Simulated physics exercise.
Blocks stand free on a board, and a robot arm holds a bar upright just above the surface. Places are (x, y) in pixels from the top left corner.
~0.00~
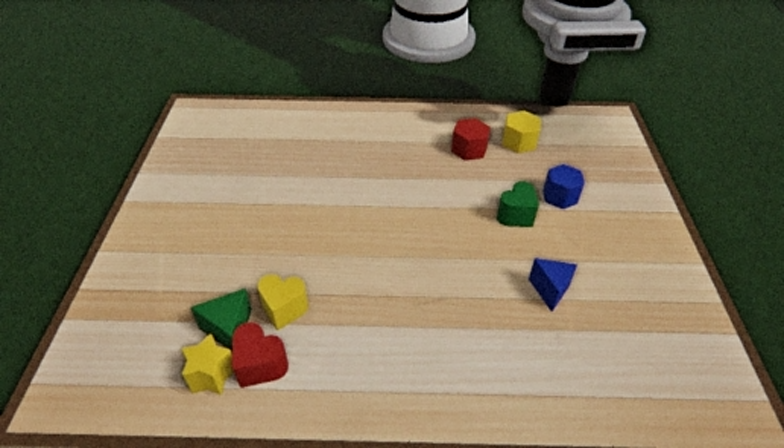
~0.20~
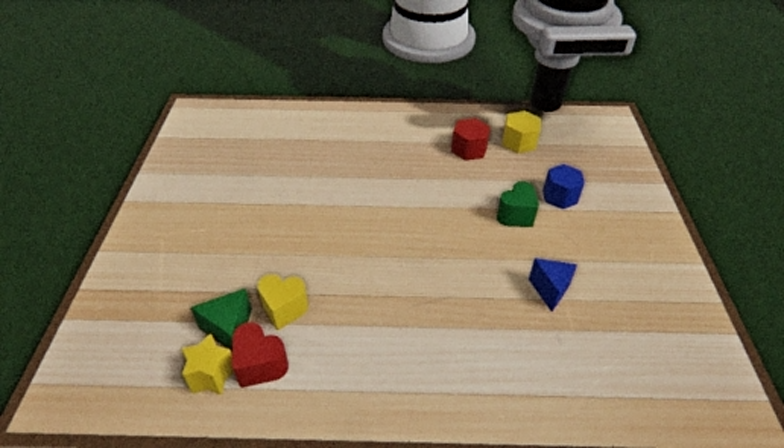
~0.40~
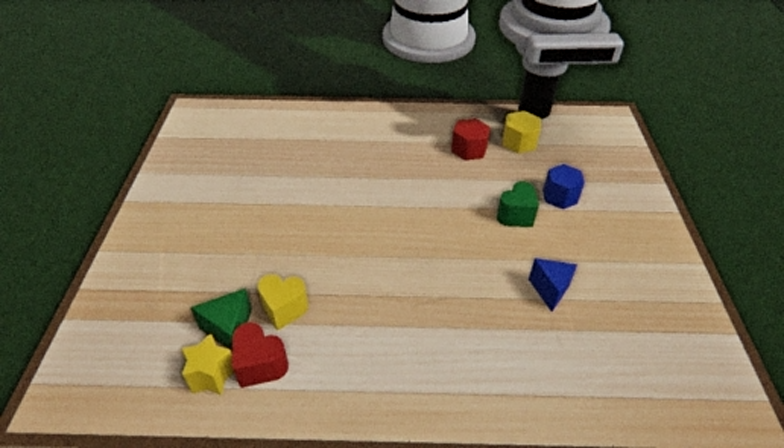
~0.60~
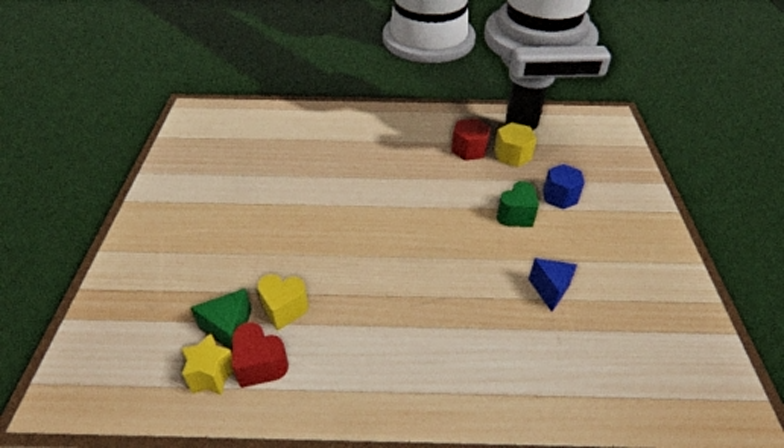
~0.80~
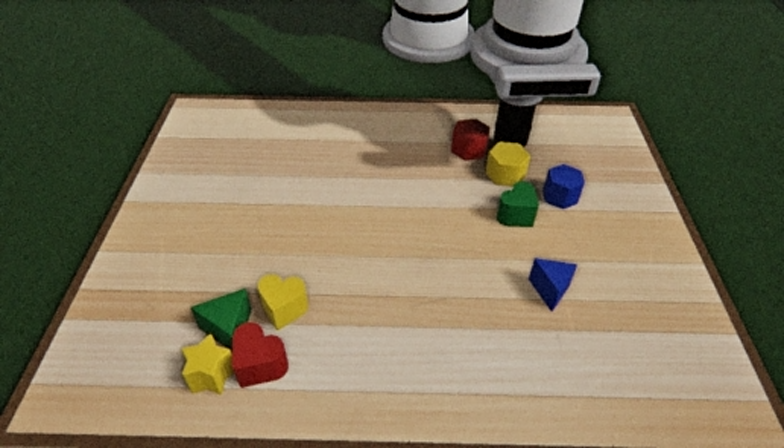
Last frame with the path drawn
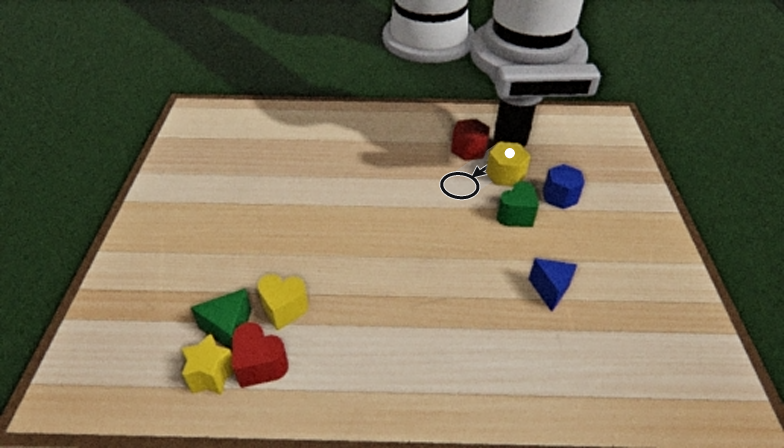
At first, colourful blocks rest in two loose groups on a striped wooden board while a robot arm holds a dark bar upright at the far edge. The arm moves the bar slightly left toward the yellow six-sided block, then pushes that block toward the viewer, close to the green heart.
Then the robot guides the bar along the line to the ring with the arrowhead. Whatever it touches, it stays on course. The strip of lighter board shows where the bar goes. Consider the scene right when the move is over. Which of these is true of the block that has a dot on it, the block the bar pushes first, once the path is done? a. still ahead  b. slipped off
Choice b: Slipped off.
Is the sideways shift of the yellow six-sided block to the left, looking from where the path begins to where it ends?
It seems so.
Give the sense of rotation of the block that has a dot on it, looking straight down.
Twists anticlockwise.
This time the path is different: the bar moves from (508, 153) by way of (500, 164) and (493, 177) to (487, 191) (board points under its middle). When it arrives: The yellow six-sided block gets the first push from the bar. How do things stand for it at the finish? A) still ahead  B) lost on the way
A.
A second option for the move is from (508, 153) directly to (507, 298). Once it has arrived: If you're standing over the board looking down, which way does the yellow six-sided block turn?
It goes round the way clock hands do.
The drawn path runs from (508, 153) directly to (460, 185); the dot is on the yellow six-sided block.
The first path, step by step. Halfway along, bar (487, 156); red six-sided block (465, 129), turned 25° clockwise; yellow six-sided block (502, 171), turned 35° anticlockwise.
At the end, bar (461, 173); red six-sided block (464, 129), turned 25° clockwise; yellow six-sided block (501, 176), turned 55° anticlockwise; green heart not moved.
